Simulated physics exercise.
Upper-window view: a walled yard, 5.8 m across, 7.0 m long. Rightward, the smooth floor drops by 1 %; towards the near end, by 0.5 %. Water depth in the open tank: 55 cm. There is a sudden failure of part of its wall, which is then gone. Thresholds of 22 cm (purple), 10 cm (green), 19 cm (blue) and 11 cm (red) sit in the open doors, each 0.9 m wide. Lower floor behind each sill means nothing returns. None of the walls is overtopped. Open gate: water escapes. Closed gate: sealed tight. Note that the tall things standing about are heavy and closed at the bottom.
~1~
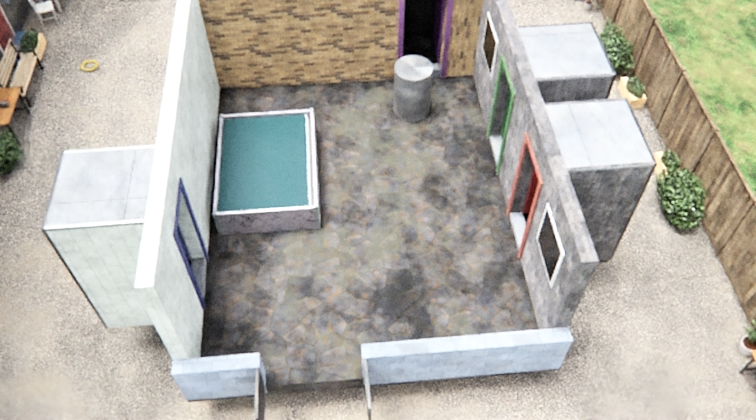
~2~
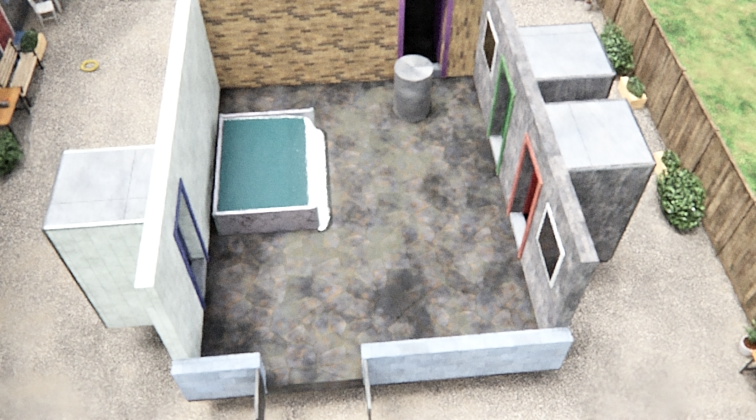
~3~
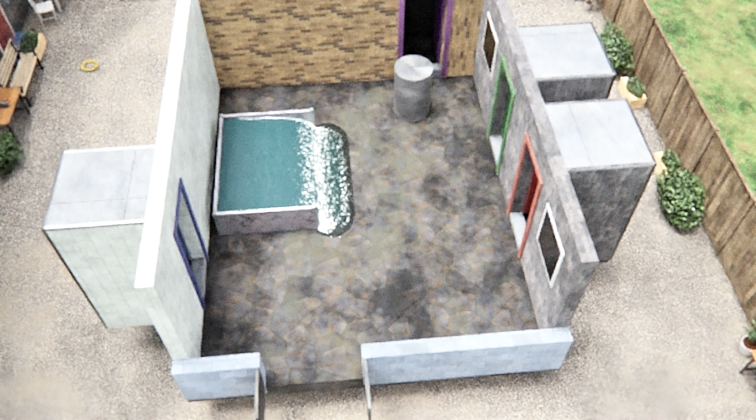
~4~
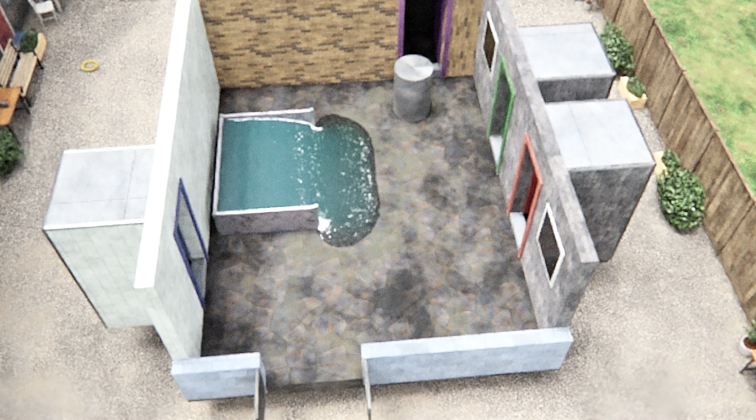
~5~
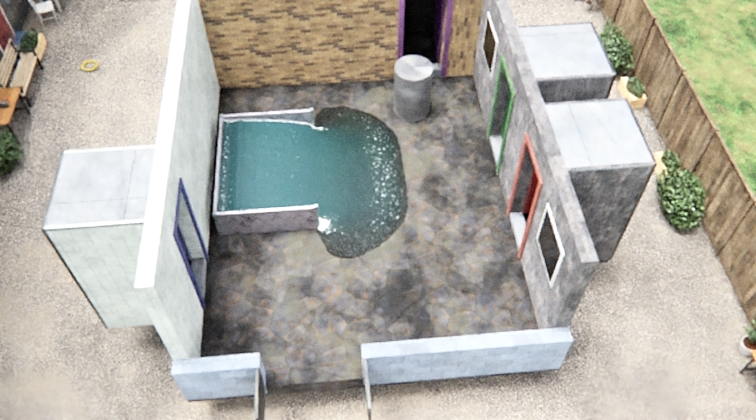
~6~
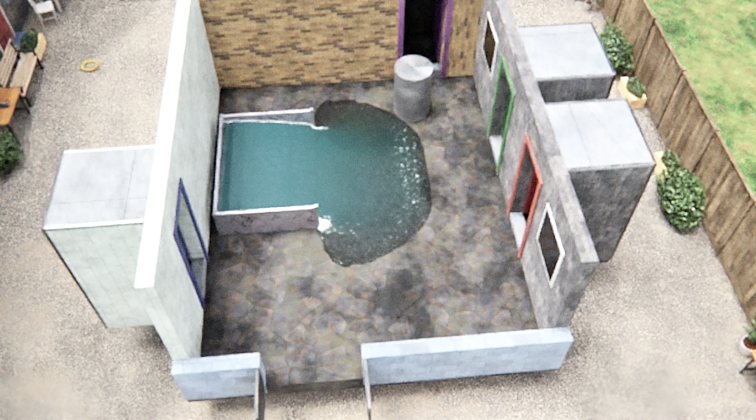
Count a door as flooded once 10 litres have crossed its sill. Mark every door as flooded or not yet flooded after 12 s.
After that time, purple door: Not yet flooded; green door: Flooded; blue door: Not yet flooded; red door: Flooded.
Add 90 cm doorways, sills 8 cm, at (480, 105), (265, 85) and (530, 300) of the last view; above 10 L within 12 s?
Check each in turn: The first succeeds, the second fails, the third succeeds.
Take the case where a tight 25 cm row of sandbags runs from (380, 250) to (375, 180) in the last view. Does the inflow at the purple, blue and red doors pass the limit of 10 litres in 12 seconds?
Against the limit, the purple door stays within it, the blue door stays within it and the red door stays within it.
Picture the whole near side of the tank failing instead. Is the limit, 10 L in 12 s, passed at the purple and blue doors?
At the purple door the limit is not exceeded; at the blue door it is not exceeded.
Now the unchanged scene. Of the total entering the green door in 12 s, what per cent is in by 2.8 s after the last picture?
I'd say close to 80 percent.
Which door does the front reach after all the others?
Blue.
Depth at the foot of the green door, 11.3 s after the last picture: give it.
About 5.0 cm.
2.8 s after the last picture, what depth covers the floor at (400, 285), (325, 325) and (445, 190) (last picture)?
1, 0 and 5 cm.
Then, 0.7 s after the last picture water covers 40 % of the floor and is deepest (28 cm) near (499, 180); purple door not reached, green door 17 cm at the sill, 6 L in, blue door not reached, red door not reached.
Then, 1.5 s after the last picture water covers 55 % of the floor and is deepest (34 cm) near (491, 148); purple door 9 cm at the sill, 0 L in, green door 32 cm at the sill, 101 L in, blue door not reached, red door 22 cm at the sill, 11 L in.
Then, 2.8 s after the last picture water covers 60 % of the floor and is deepest (30 cm) near (541, 341); purple door 12 cm at the sill, 0 L in, green door 22 cm at the sill, 232 L in, blue door not reached, red door 18 cm at the sill, 61 L in.
Then, 6.3 s after the last picture water covers 95 % of the floor and is deepest (14 cm) near (536, 322); purple door 8 cm at the sill, 0 L in, green door 10 cm at the sill, 281 L in, blue door 6 cm at the sill, 0 L in, red door 8 cm at the sill, 77 L in.
Then, 11.3 s after the last picture water covers 100 % of the floor and is deepest (10 cm) near (522, 352); purple door 3 cm at the sill, 0 L in, green door 5 cm at the sill, 282 L in, blue door 8 cm at the sill, 0 L in, red door 8 cm at the sill, 77 L in.
